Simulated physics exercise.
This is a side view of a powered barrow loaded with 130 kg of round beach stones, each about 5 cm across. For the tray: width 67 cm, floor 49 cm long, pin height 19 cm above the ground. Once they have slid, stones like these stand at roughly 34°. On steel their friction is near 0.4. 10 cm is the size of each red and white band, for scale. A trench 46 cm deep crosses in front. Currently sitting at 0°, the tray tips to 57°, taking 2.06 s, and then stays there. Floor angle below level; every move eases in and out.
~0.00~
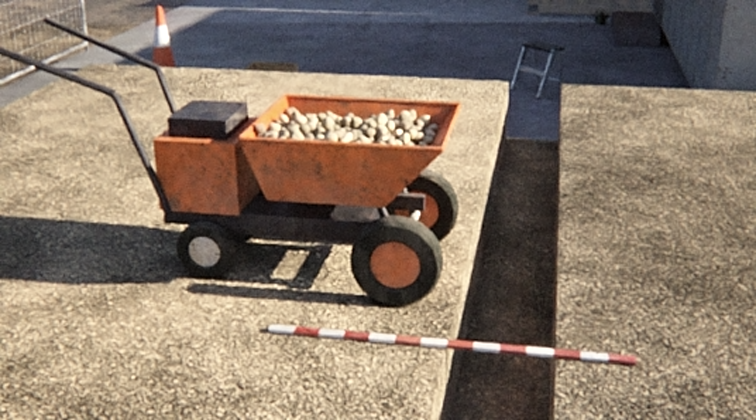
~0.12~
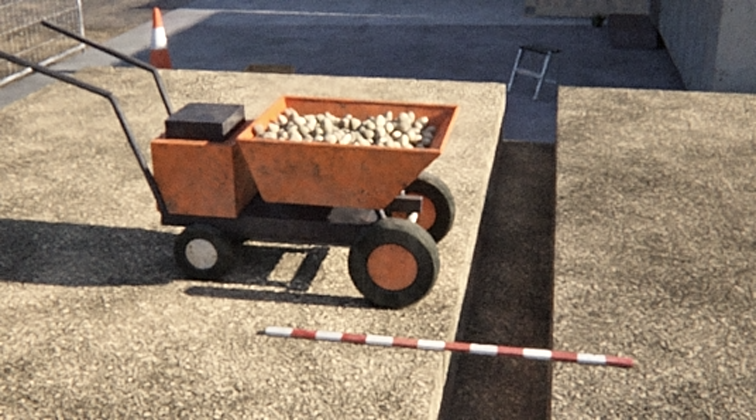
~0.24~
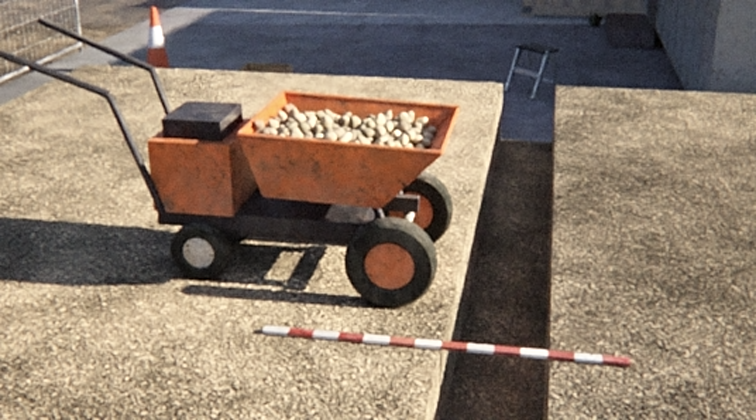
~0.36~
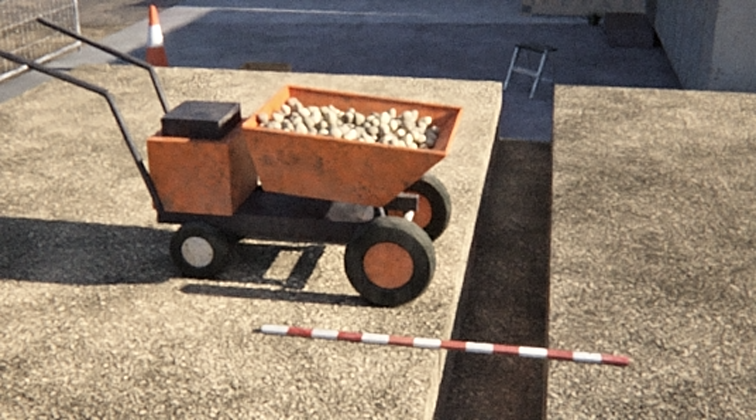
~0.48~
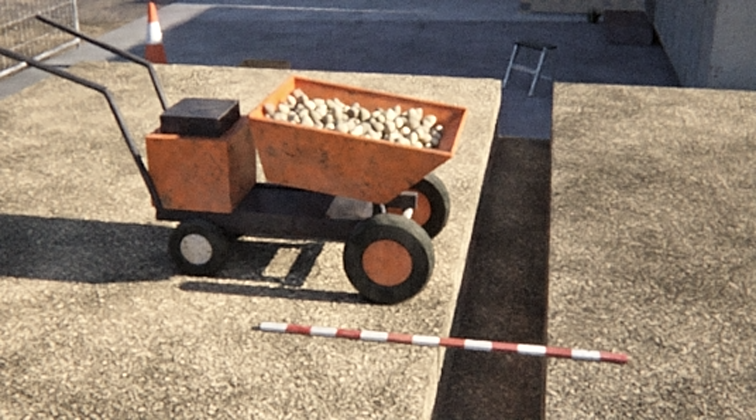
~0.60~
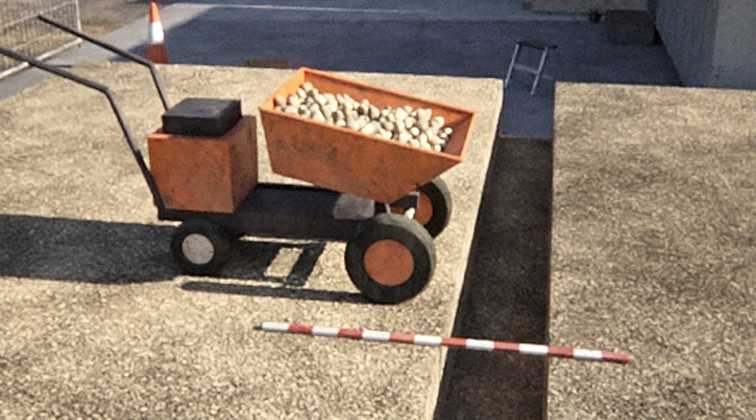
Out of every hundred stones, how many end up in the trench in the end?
Around 52 in every hundred.
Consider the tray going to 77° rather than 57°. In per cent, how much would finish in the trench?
I'd guess some 40 in a hundred.
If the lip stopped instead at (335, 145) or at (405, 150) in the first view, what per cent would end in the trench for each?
About 75 and 85 per cent.
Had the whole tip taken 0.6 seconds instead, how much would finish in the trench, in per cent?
Something close to 35 per cent.
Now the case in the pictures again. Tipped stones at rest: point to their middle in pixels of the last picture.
Somewhere around (541, 343) in the last picture.
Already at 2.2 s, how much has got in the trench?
Some 10 per cent of the load by that point.
After 1.5 s the floor is at 48°; 100 % in the tray; the foremost stones are at (517, 188).
After 2.2 s the floor is at 57°; 61 % in the tray, 12 % in the trench, 27 % past the trench; the foremost stones are at (645, 292).
After 2.5 s the floor is at 57°; 39 % in the tray, 19 % in the trench, 42 % past the trench; the foremost stones are at (727, 291).
After 4.5 s the floor is at 57°; 7 % in the tray, 52 % in the trench, 42 % past the trench; the foremost stones are past the picture's edge.
